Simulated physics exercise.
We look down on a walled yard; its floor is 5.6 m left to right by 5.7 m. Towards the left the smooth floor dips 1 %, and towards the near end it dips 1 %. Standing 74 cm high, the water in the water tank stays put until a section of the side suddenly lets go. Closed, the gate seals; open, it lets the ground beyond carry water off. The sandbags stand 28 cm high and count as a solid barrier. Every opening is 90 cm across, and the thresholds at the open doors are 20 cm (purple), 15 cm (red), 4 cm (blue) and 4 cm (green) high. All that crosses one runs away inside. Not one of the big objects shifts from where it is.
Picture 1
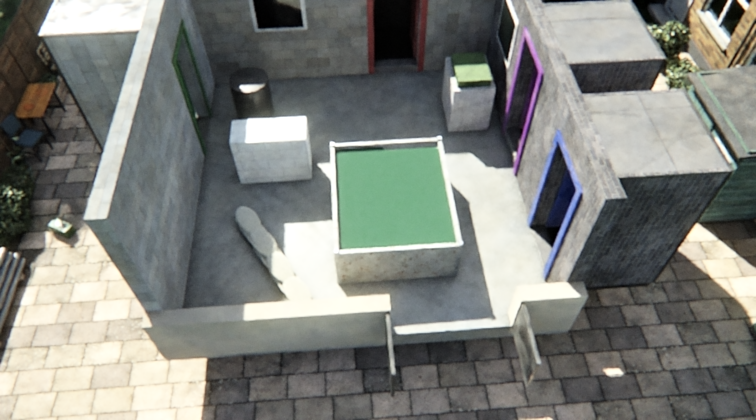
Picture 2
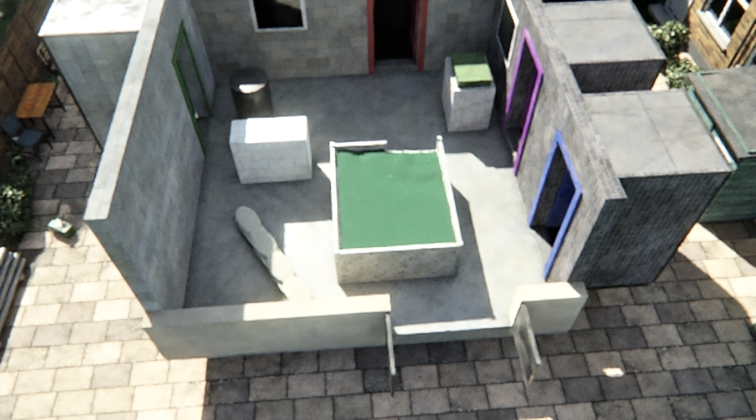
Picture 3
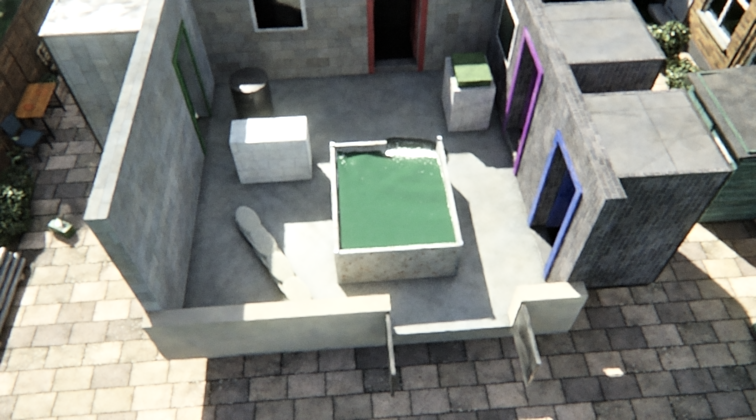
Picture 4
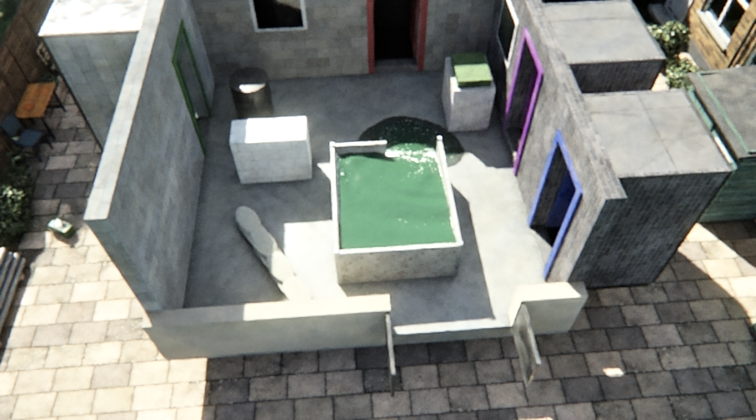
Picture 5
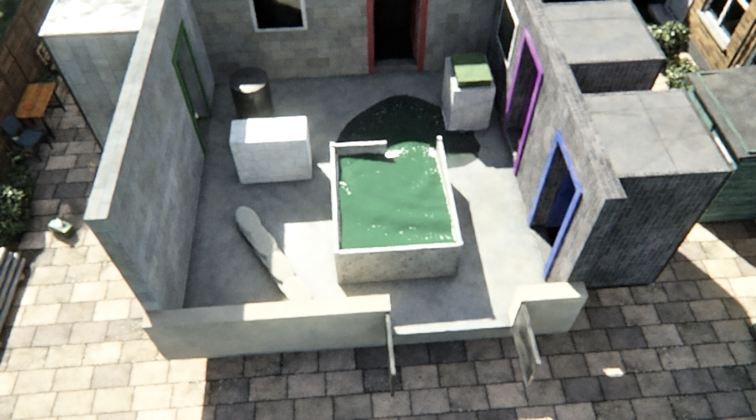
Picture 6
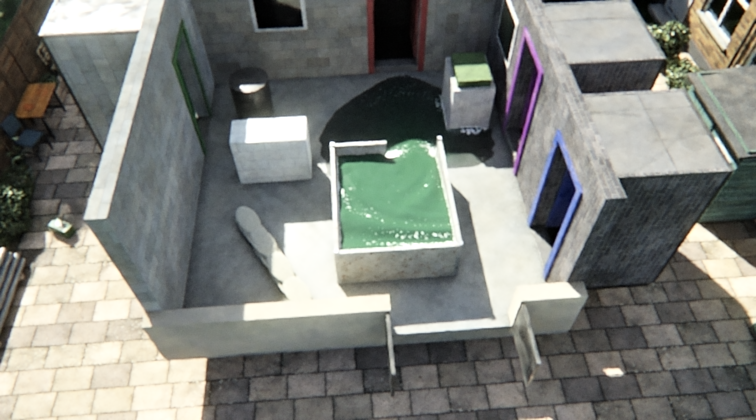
To begin with, a raised tank of still green water stands whole in a walled yard seen from above. Then a gap opens in its far side, the surface ripples, and water pours out, spreading in a widening dark pool across the floor behind it and around the green-topped block.
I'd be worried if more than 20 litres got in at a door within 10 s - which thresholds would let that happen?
Door by door: The purple door would not; the red door would; the blue door would not; the green door would.
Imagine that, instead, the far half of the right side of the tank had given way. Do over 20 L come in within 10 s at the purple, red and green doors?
Here's how it goes: Purple exceeds it, red falls short, green exceeds it.
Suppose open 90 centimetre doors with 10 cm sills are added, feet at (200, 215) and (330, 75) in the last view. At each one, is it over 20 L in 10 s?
Door 1: Lower; door 2: Higher.
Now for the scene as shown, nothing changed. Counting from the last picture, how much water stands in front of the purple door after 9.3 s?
Depth: ~ 4.5 cm.
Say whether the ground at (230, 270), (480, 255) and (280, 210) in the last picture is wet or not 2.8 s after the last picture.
Going in order, clear, then covered, then clear.
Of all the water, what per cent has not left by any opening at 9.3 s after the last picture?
Roughly 76 in a hundred.
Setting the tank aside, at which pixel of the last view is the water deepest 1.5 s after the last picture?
Close to (407, 73).
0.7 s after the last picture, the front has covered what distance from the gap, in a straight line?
Around 3.4 metres.
Then, 0.7 s after the last picture water covers 30 % of the floor and is deepest (40 cm) near (425, 72); purple door 11 cm at the sill, 0 L in, red door 31 cm at the sill, 32 L in, blue door not reached, green door not reached.
Then, 1.5 s after the last picture water covers 40 % of the floor and is deepest (38 cm) near (407, 73); purple door 13 cm at the sill, 6 L in, red door 34 cm at the sill, 127 L in, blue door not reached, green door not reached.
Then, 2.8 s after the last picture water covers 55 % of the floor and is deepest (26 cm) near (214, 97); purple door 13 cm at the sill, 9 L in, red door 24 cm at the sill, 230 L in, blue door 1 cm at the sill, 0 L in, green door 9 cm at the sill, 4 L in.
Then, 5.3 s after the last picture water covers 80 % of the floor and is deepest (22 cm) near (215, 85); purple door 9 cm at the sill, 9 L in, red door 15 cm at the sill, 277 L in, blue door 2 cm at the sill, 0 L in, green door 10 cm at the sill, 51 L in.
Then, 9.3 s after the last picture water covers 95 % of the floor and is deepest (16 cm) near (187, 282); purple door 4 cm at the sill, 9 L in, red door 8 cm at the sill, 278 L in, blue door 4 cm at the sill, 3 L in, green door 11 cm at the sill, 118 L in.
